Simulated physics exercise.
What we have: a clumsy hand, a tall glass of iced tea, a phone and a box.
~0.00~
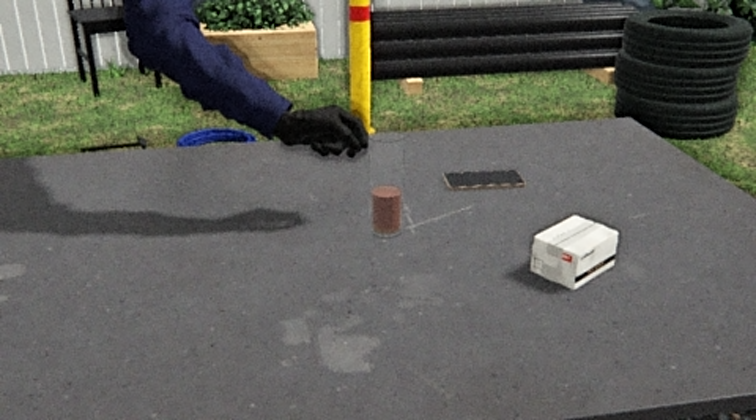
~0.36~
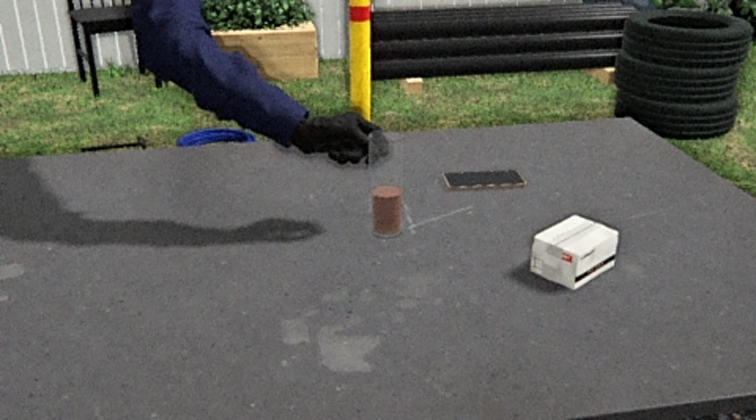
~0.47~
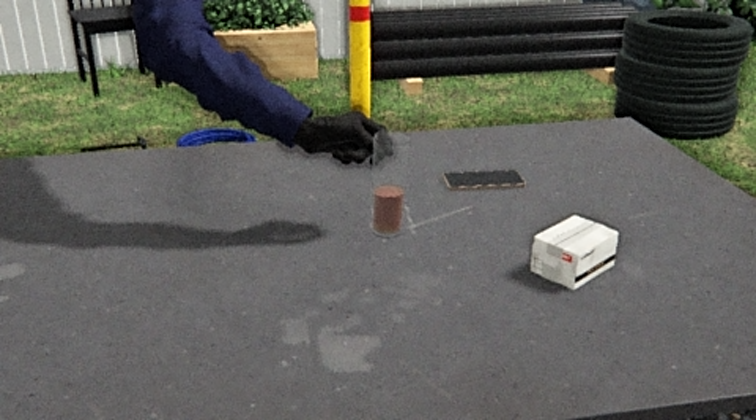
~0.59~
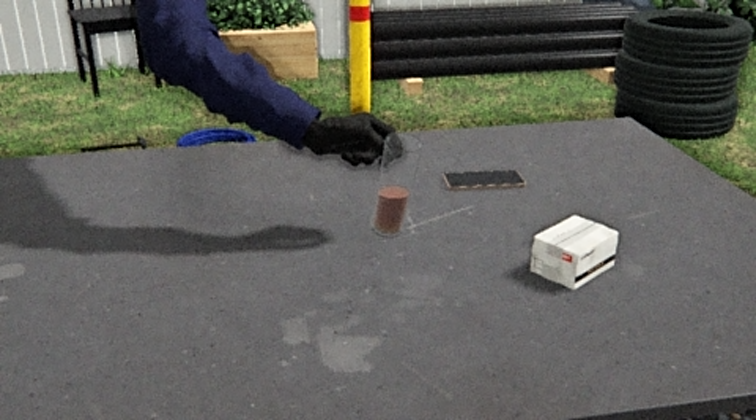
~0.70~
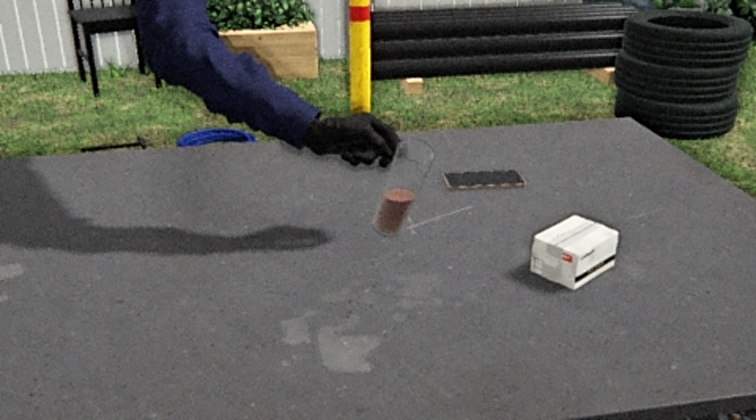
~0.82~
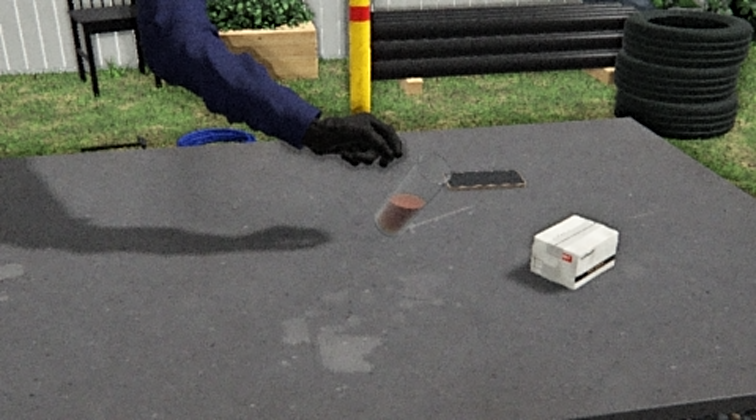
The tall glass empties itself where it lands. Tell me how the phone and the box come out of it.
As for the phone, it escapes; the box is reached.
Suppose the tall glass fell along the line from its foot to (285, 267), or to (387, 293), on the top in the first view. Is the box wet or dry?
In the first try it escapes; in the second it stays dry.
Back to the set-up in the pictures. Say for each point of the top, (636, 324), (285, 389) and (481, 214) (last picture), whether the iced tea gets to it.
In turn: In the puddle, clear of it, not reached.
After 1.4 s, the puddle covers about as much as a plate; the phone is dry; the box is wet.
After 2.2 s, the puddle covers about as much as a tray; the phone is dry; the box is wet.
After 3.6 s, the puddle covers about as much as a tray; the phone is dry; the box is wet.
